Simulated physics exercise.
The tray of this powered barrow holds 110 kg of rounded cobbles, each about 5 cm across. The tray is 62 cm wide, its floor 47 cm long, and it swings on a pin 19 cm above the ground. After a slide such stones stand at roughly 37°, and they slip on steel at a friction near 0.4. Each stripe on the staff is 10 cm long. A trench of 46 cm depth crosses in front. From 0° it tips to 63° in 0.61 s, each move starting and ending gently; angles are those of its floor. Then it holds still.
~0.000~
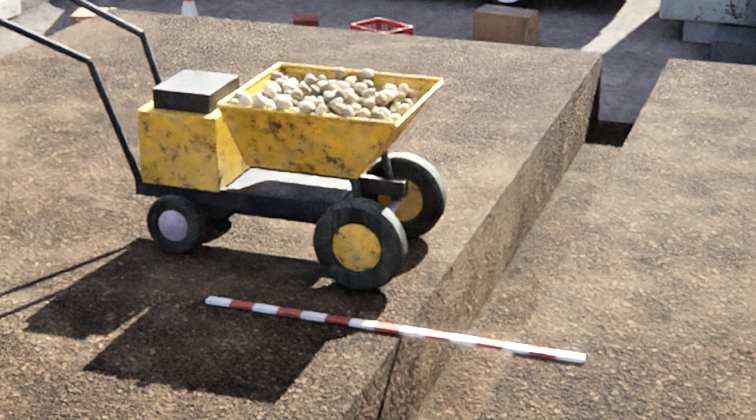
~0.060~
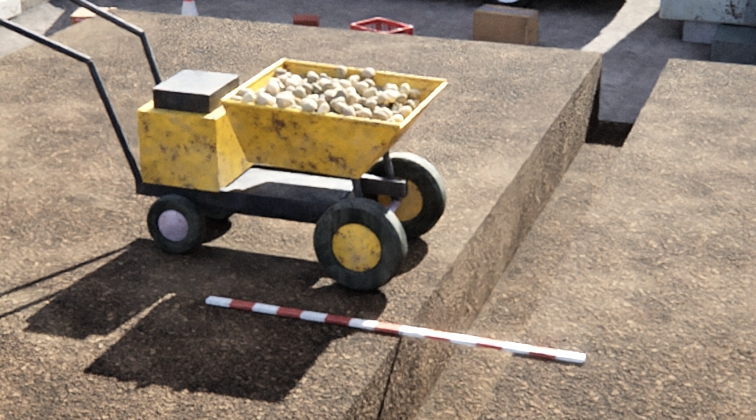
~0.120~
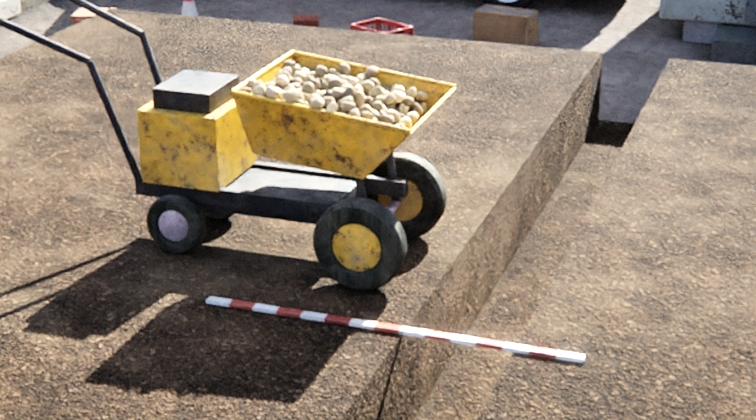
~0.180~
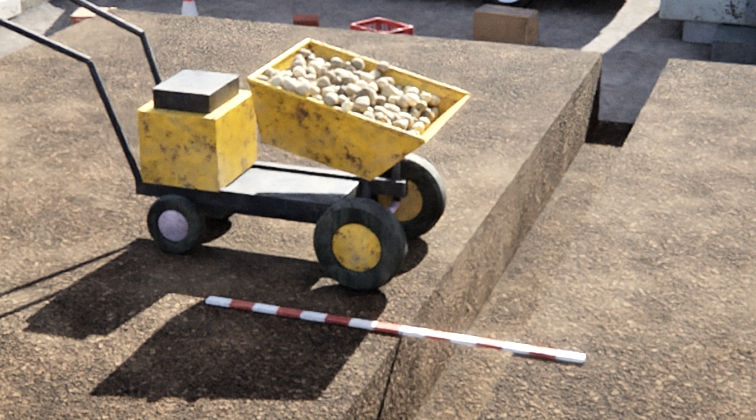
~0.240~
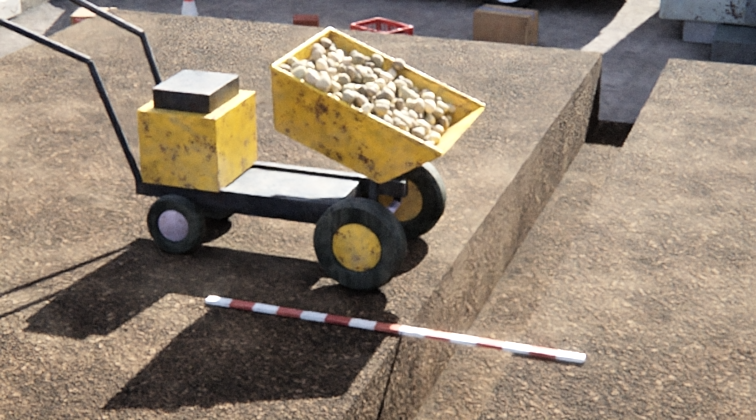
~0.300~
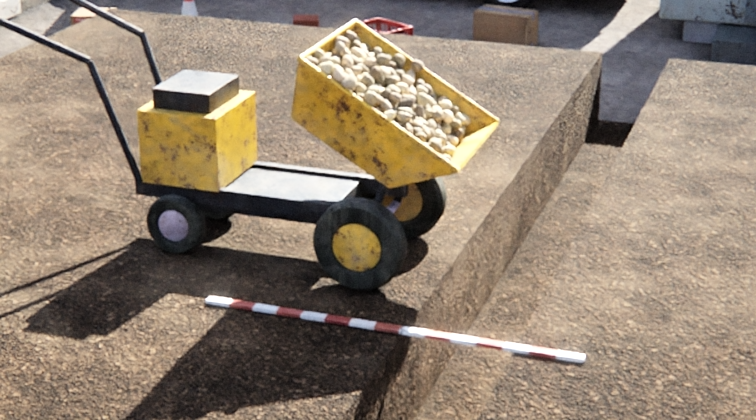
At the start, a yellow powered barrow stands on brown ground beside a trench, its level tray full of pale rounded stones, with a red-and-white staff lying in front. The tray then tilts steadily, its left end rising and its lip swinging right and downward, until it slants steeply with the stones still inside.
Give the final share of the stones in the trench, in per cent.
Roughly 33 per cent ends in the trench.
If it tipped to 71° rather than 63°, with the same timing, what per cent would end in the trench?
Then about 30 per cent.
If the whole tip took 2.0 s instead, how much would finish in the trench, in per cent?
It would be near 55 per cent.
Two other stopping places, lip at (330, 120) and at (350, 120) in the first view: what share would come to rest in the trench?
Near 80 per cent from the first place, 65 from the second.
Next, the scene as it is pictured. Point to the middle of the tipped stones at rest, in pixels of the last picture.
Around (583, 285).
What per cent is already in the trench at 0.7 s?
About 10 per cent by then.
After 0.5 s the floor is at 53°; 100 % in the tray; the foremost stones are at (489, 182).
After 0.7 s the floor is at 63°; 76 % in the tray, 10 % in the trench, 14 % past the trench; the foremost stones are at (582, 274).
After 1.1 s the floor is at 63°; 31 % in the tray, 13 % in the trench, 56 % past the trench; the foremost stones are past the picture's edge.
After 3.0 s the floor is at 63°; 10 % in the tray, 33 % in the trench, 57 % past the trench; the foremost stones are past the picture's edge.
